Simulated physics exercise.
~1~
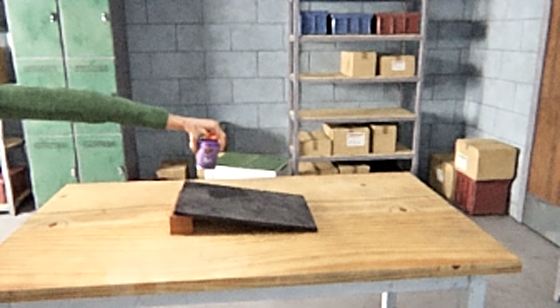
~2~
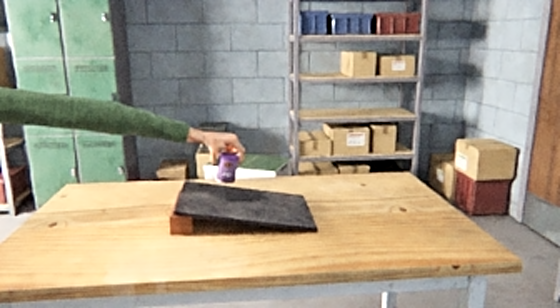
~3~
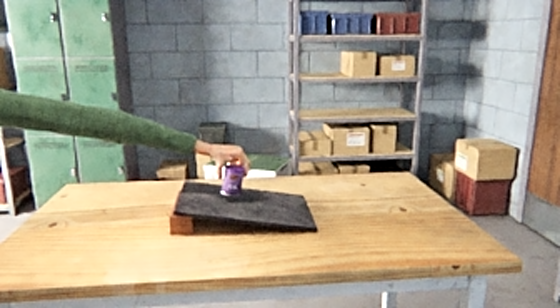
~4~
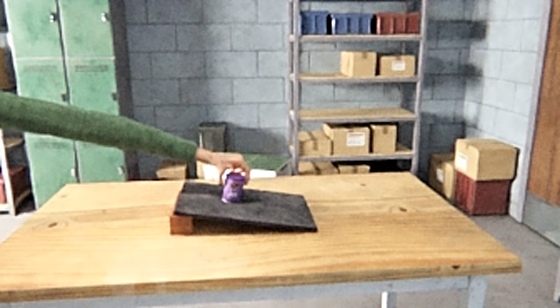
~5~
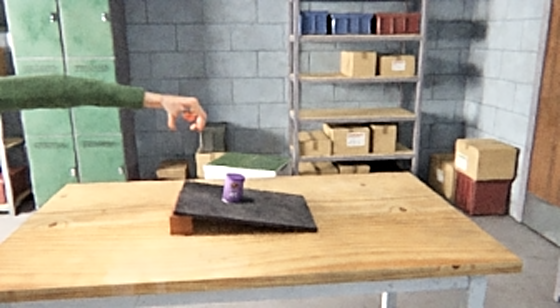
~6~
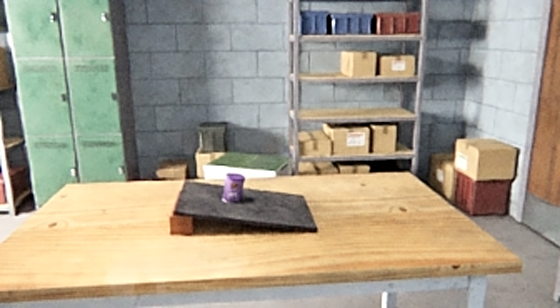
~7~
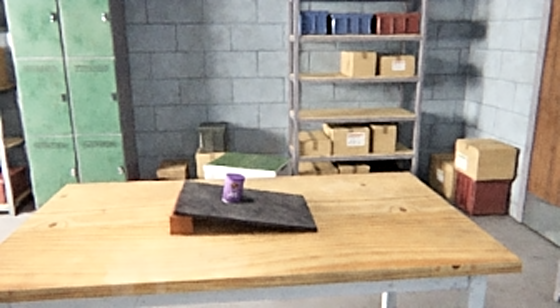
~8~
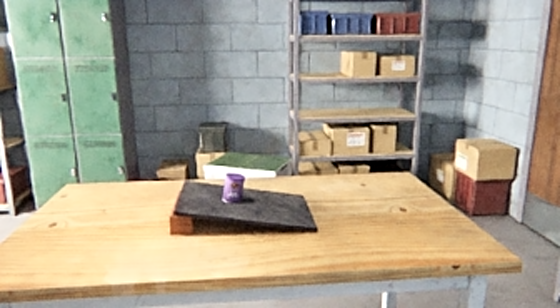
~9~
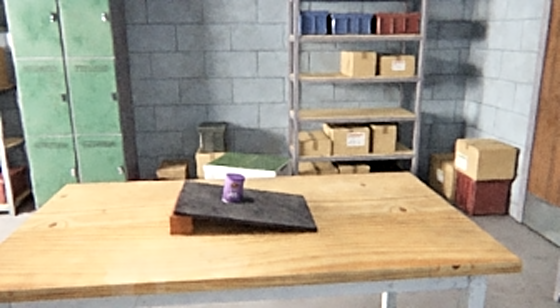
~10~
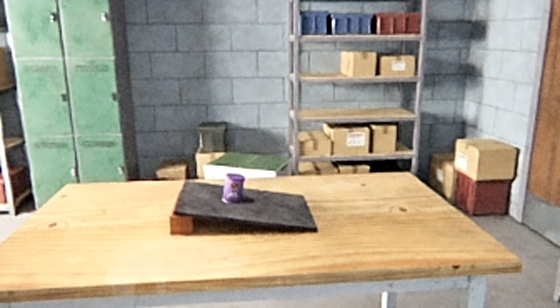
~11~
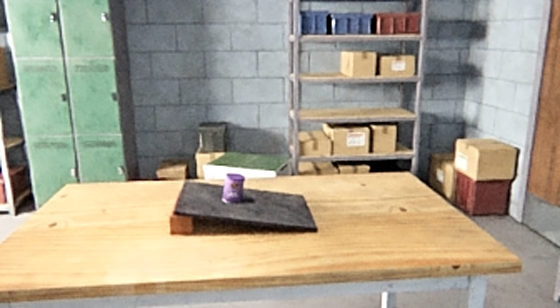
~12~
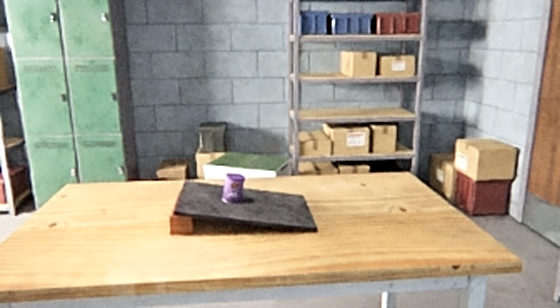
A hand sets a purple tin on a tilted dark board, withdraws, and the tin stays put.
